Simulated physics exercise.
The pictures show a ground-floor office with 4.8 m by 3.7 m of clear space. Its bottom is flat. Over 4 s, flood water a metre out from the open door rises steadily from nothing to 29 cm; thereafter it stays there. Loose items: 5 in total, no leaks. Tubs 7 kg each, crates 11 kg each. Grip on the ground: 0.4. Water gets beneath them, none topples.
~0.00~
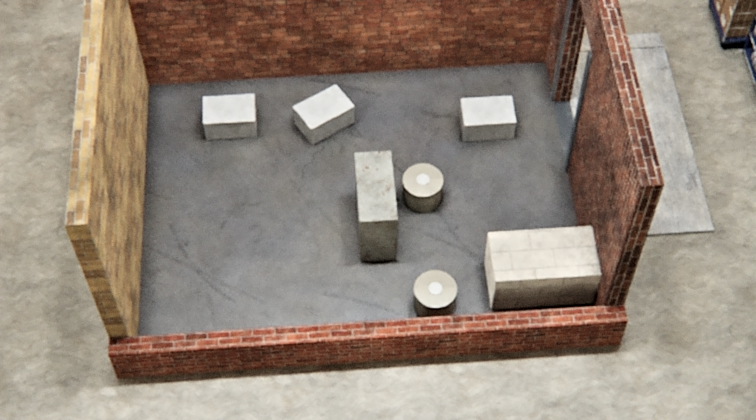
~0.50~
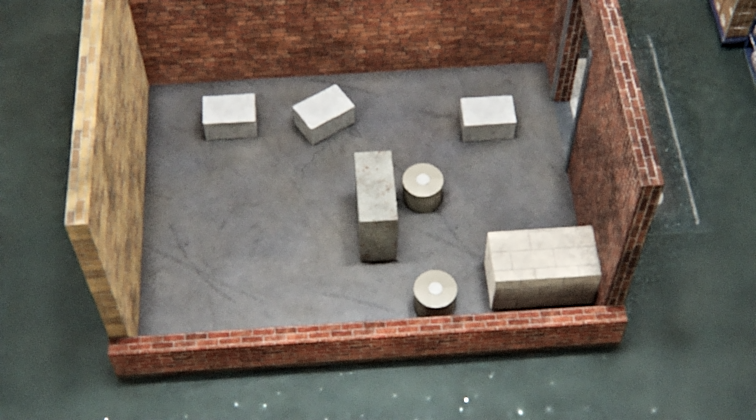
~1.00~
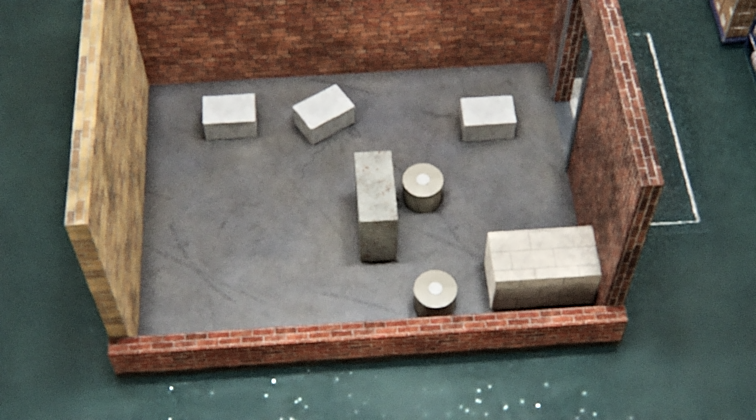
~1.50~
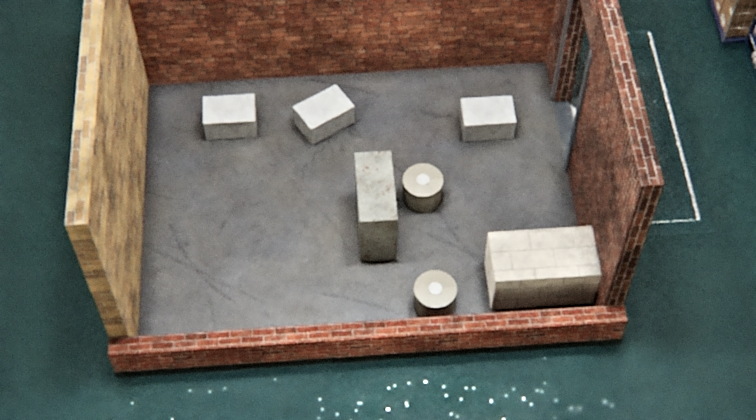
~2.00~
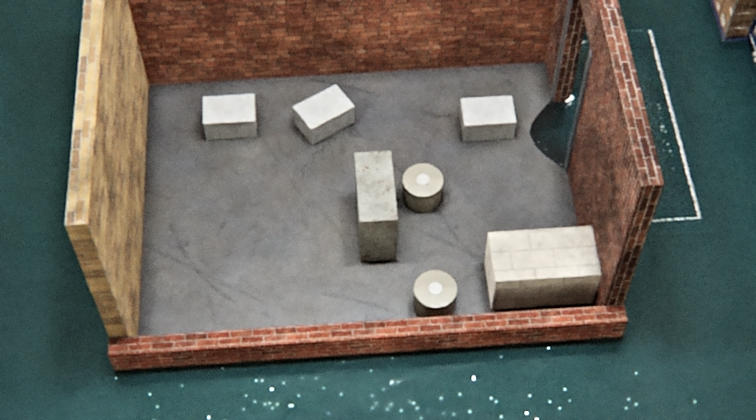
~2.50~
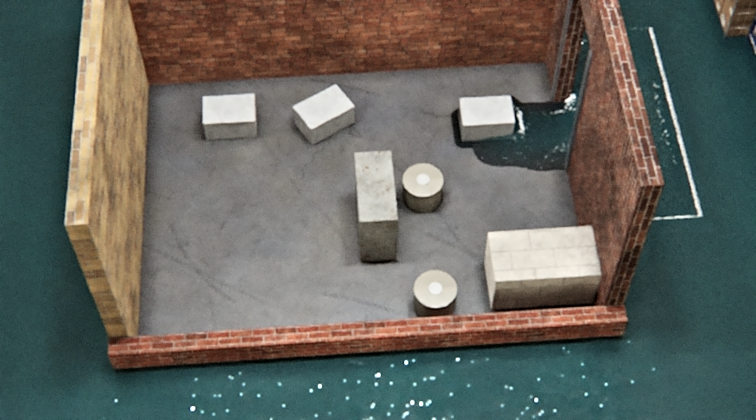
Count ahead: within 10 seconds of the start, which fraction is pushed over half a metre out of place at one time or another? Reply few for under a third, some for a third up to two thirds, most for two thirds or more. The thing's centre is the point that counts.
Most.
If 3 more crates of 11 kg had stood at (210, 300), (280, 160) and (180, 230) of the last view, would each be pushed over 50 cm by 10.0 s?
For each in turn I get a greater distance, a greater distance and a greater distance.
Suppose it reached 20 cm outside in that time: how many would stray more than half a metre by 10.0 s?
Then 4 of them.
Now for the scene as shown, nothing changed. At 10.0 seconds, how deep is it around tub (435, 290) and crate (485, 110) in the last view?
Depths: Near 9 cm, then near 14 cm.
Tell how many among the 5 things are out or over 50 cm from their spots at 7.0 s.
It comes to 4.
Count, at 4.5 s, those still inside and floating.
Count: 0.
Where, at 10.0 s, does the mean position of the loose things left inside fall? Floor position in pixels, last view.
Centred roughly on (320, 301).
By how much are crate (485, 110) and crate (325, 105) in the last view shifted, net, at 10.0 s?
Respectively 350 and 300 cm.
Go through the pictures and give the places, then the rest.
In the first picture, a crate at (488, 110), on the bottom; a tub at (435, 289) rests on the ground; 0.0 m2 under water; 0 of 5 have shifted.
In the second picture, a crate at (488, 110), on the bottom; a tub at (435, 289) rests on the ground; water covers 0.0 m2; 0 of 5 have shifted.
In the third picture, a crate at (488, 110) rests on the ground; a tub at (435, 289) rests on the ground; 0.0 m2 under water; 0 of 5 have shifted.
In the fourth picture, a crate at (488, 110), on the bottom; a tub at (435, 289), on the bottom; 0.0 m2 under water; 0 of 5 have shifted.
In the fifth picture, a crate at (488, 110) rests on the ground; a tub at (435, 289) rests on the ground; 0.2 m2 under water; 0 of 5 have shifted.
In the sixth picture, a crate at (487, 110), on the bottom; a tub at (435, 289), on the bottom; water covers 0.7 m2; 0 of 5 have shifted.
After 3.5 s 1 of 5 are over 50 cm from their spots; 0 afloat.
After 4.5 s 1 of 5 are over 50 cm from their spots; 0 afloat.
After 7.0 s 4 of 5 are over 50 cm from their spots; 5 afloat.
After 10.0 s 4 of 5 are over 50 cm from their spots, and 4 have been at some point; 5 afloat.
